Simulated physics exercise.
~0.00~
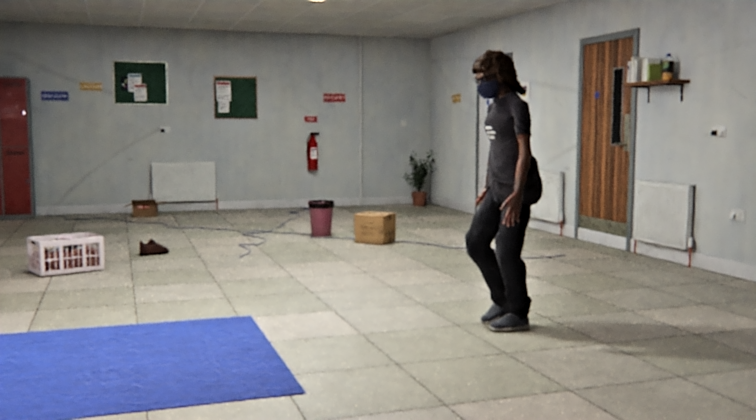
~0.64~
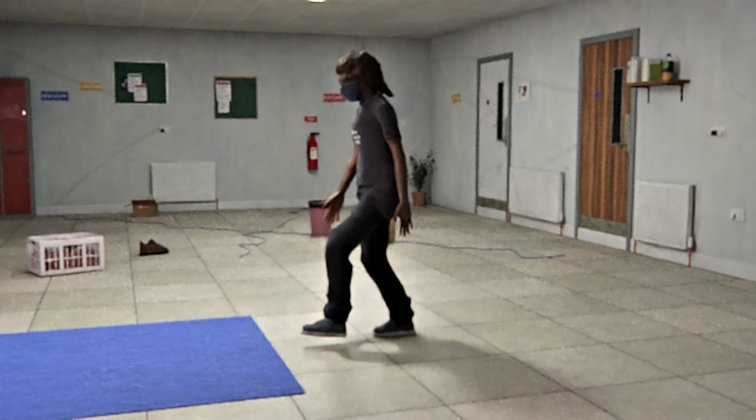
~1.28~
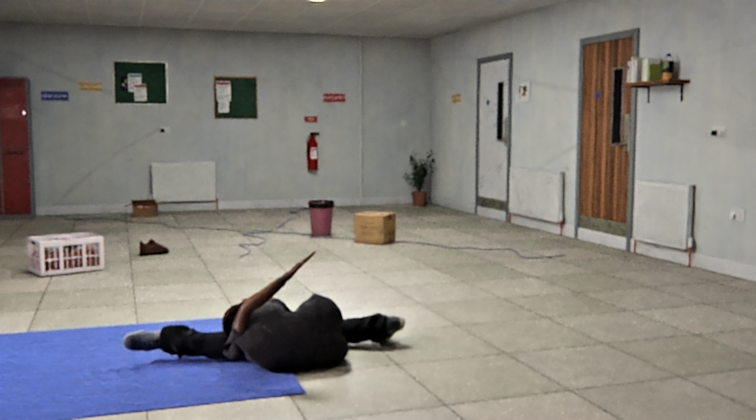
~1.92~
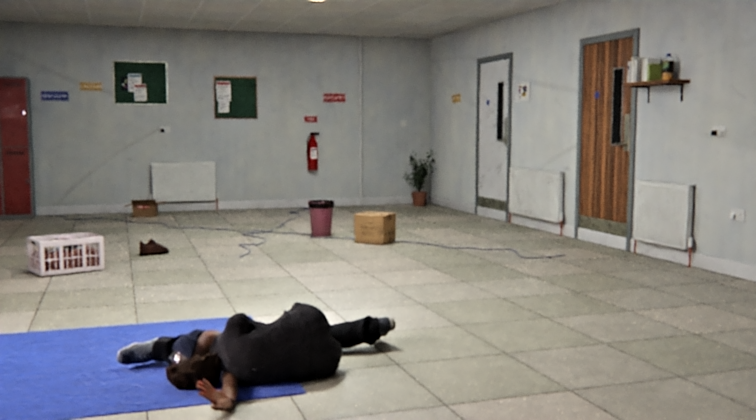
In the video, a masked person in dark clothing walks left across a tiled room toward a blue mat, then goes down to the floor at its near edge, ending slumped low with legs spread, head and chest over the mat and hips short of it.
